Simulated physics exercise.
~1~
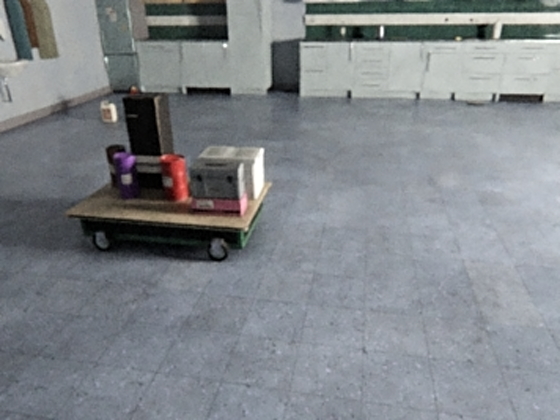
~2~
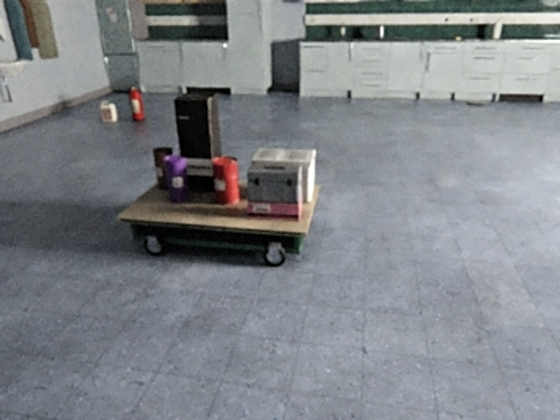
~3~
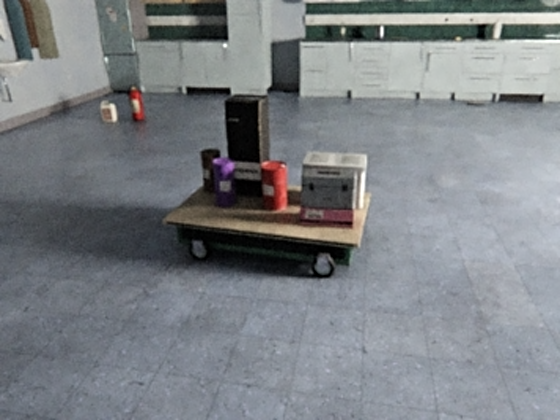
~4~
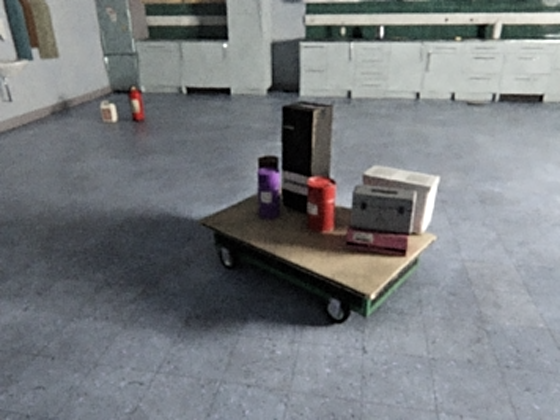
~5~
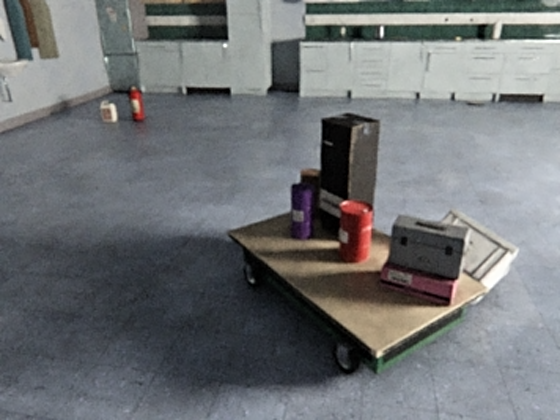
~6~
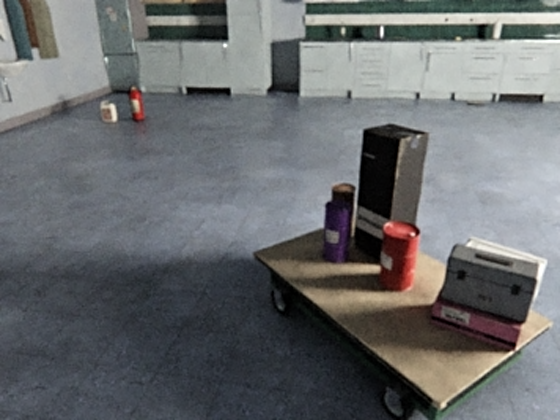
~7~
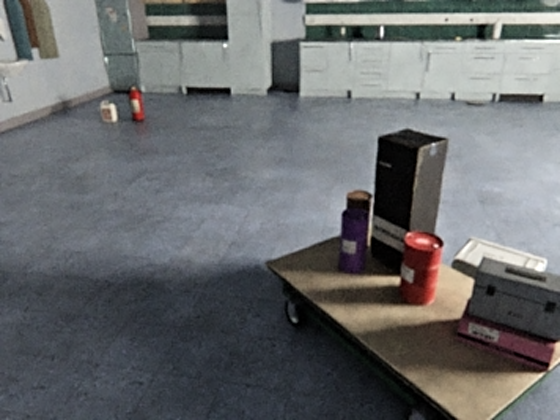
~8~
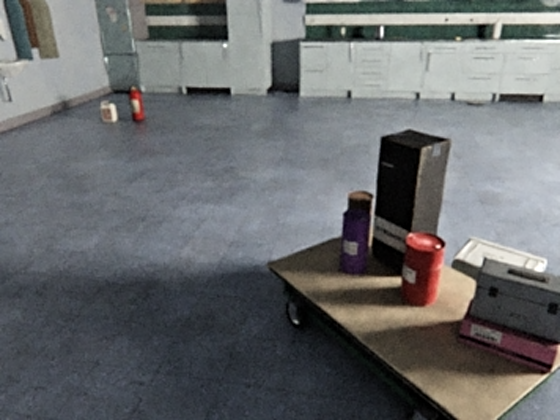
In a large room, a loaded cart rolls right, curves nearer and stops, its white box tipping off.
